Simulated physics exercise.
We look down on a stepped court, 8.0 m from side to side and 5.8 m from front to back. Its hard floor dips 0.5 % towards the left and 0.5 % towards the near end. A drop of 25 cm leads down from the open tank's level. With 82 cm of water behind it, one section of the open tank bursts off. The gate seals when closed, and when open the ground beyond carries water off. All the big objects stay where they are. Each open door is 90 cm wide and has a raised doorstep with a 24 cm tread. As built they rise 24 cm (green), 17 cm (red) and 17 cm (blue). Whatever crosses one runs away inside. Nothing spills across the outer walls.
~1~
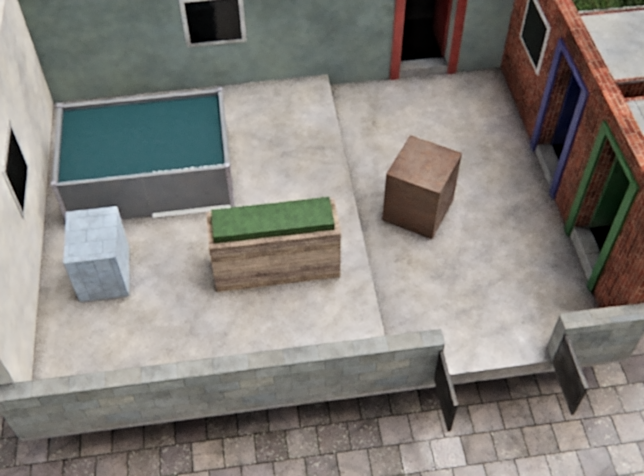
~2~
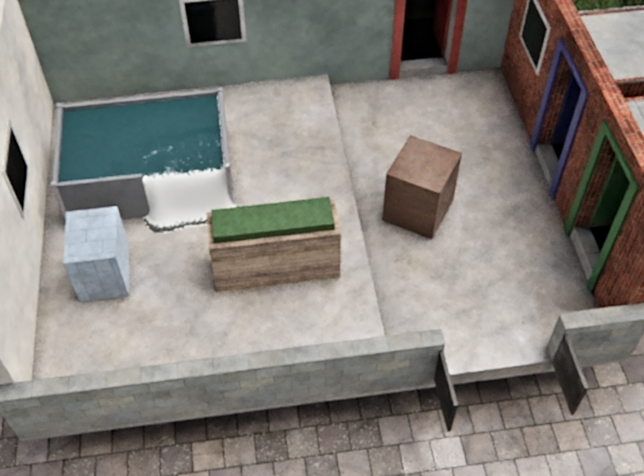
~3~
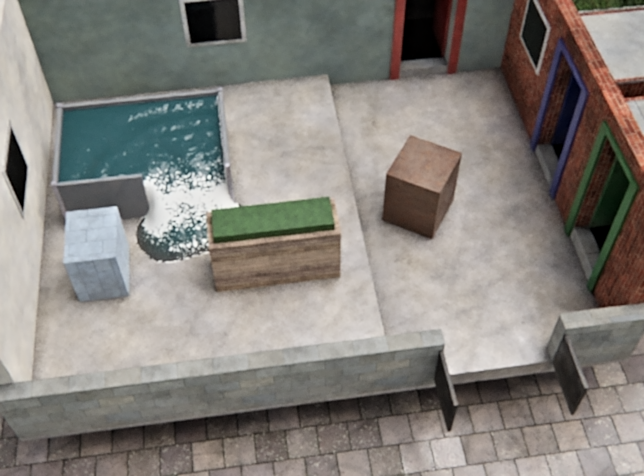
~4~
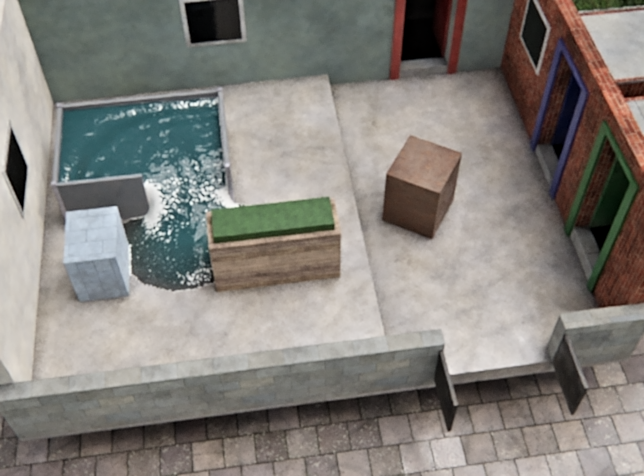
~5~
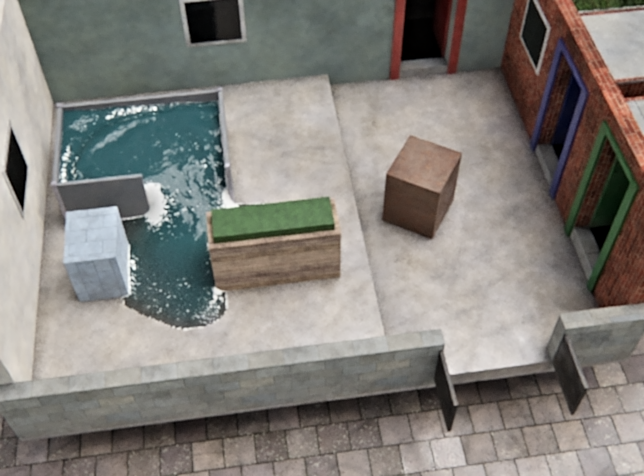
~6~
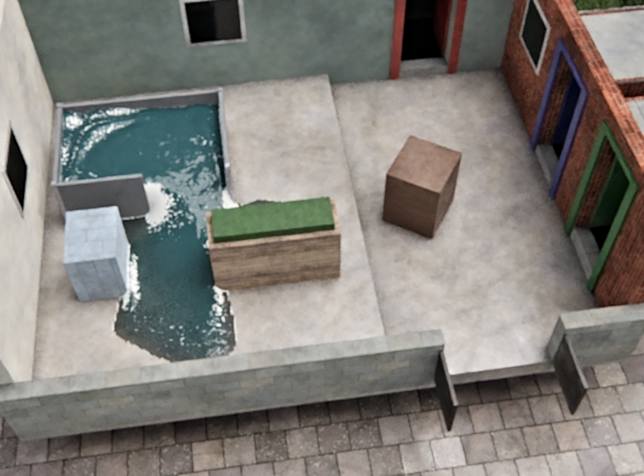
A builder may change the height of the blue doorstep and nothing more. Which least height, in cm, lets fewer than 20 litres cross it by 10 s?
It would have to be roughly 7.5 cm high.
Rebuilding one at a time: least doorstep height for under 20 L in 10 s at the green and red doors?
About 8.5 cm at green and 8.5 cm at red.
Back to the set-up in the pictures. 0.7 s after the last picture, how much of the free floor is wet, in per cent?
About 20 per cent.
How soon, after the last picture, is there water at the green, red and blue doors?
Arrival: Green 2.0 s, red 2.0 s, blue 4.5 s.
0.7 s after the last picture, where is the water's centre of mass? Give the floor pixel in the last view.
Around (173, 217).
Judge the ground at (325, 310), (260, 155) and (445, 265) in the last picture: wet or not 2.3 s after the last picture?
In turn: Wet, not reached, under water.
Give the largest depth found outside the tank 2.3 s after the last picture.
Up to some 38 cm.
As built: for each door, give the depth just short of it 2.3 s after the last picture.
In cm: Green 3, red 10, blue 0.
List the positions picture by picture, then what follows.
The open tank at (142, 139) is whole and still, 82 cm deep; the blue door at (556, 127) is dry, in the first frame.
The front is at (159, 229), 0.3 m from the gap at (189, 195); 0.3 m2 of floor is wet, 82 cm left at the back, in the second frame.
The gap is at (189, 197), the front 0.9 m out at (164, 257); the back of the open tank holds 82 cm, in the third frame.
Water pours out at (189, 198) and has run 1.4 m, to (169, 286); about 12 cm deep outside, 75 cm at the back, in the fourth frame.
Water pours out at (190, 198) and has run 2.1 m, to (179, 323); about 9 cm deep outside, 69 cm at the back, in the fifth frame.
The front is at a hidden place, 2.7 m from the gap at (189, 198); 4.6 m2 of floor is wet, 71 cm left at the back; the blue door at (556, 127), 5.7 m from the gap, is still 4.0 m from the nearest water, in the sixth frame.
Then, 0.7 s after the last picture water covers 20 % of the floor, deepest (57 cm) near (225, 250); it has not reached the blue door.
Then, 2.3 s after the last picture water covers 65 % of the floor, deepest (38 cm) near (31, 404); it has not reached the blue door.
Then, 9.3 s after the last picture water covers 95 % of the floor, deepest (14 cm) near (351, 174); 9 cm at the blue door, 0 litres in over its 17 cm doorstep.
At the blue door as built, the water peaked near 11 cm, 5.3 s after the last picture.
Run again over the same 10 s with other heights there, 31 litres in over 6 cm, 7 litres over 9.5 cm. The limit of 20 litres is kept from about 7.5 cm up.
